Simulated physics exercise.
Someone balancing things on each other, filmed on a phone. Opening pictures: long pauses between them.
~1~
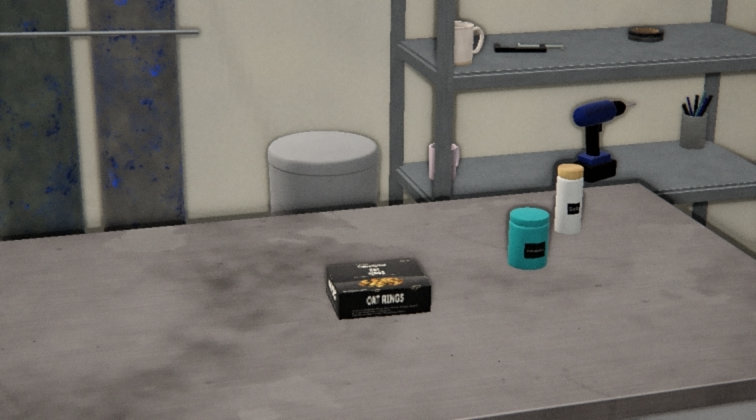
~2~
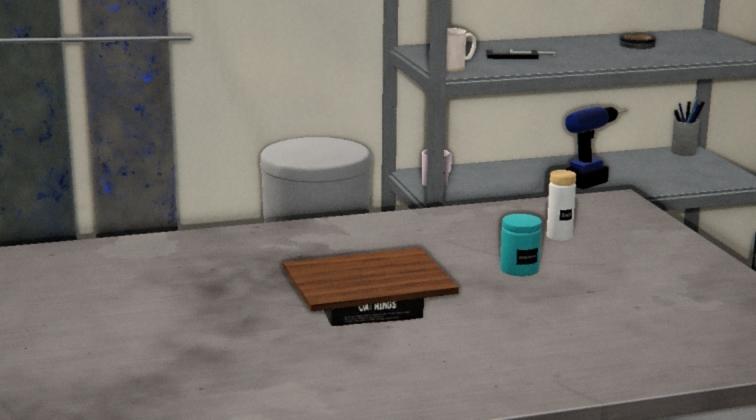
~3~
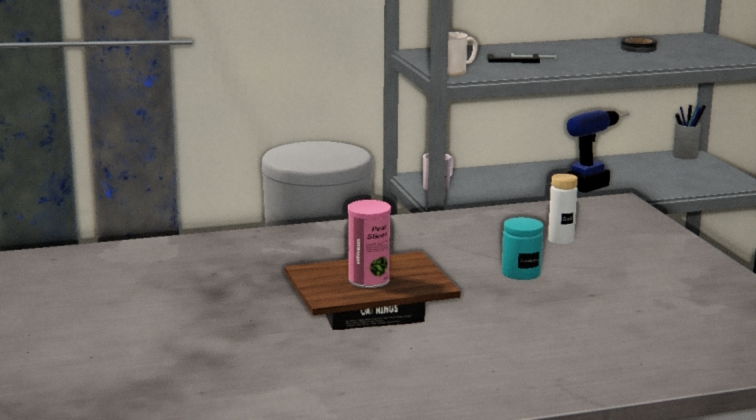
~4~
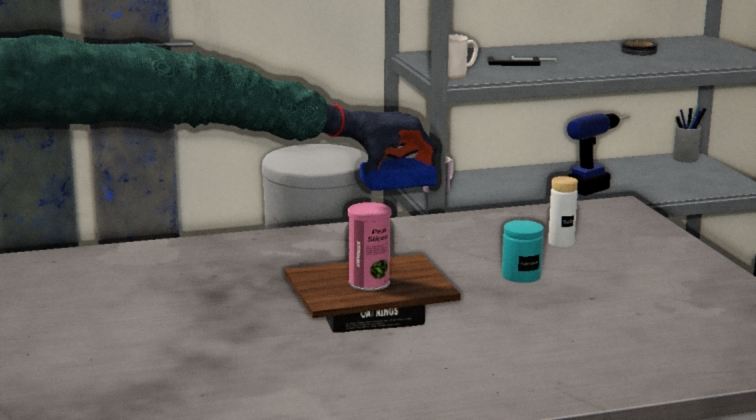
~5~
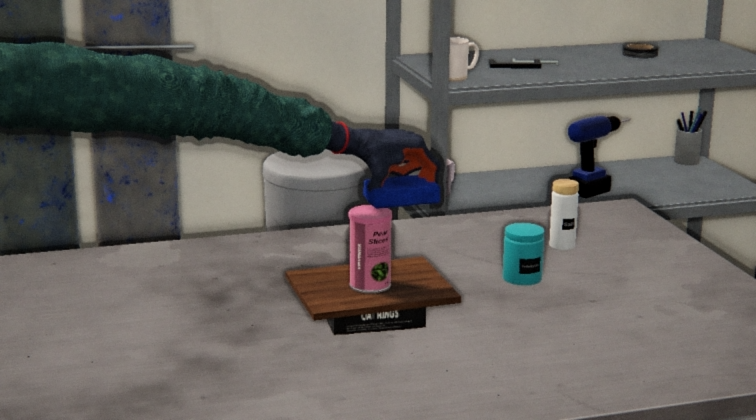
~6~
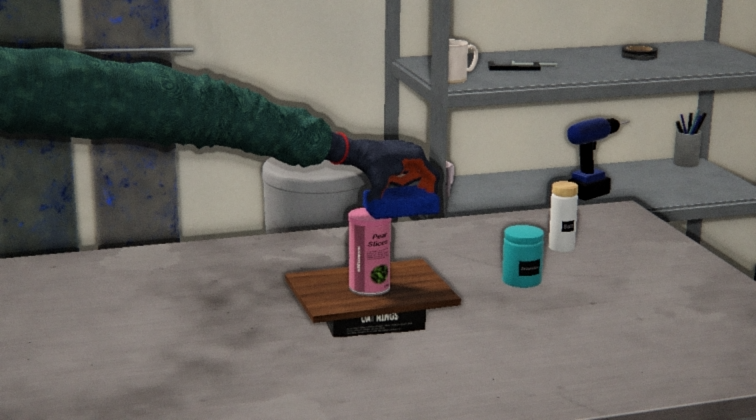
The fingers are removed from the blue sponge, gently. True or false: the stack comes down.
True.
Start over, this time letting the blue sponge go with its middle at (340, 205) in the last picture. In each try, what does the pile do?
Afterwards the pile tumbles over.
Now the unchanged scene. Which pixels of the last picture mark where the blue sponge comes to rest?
About (410, 251).
Then, 0.30 s later than the last frame, blue sponge now fallen.
Then, 0.40 s later than the last frame, things are still on the move.
Then, 1.10 s later than the last frame, nothing new.
Then, 2.20 s later than the last frame, blue sponge resting near (410, 250).
When it is over, fallen, blue sponge; the other 5 as before. End places, in pixels of the last picture, blue sponge near (410, 250). The pile gives way.
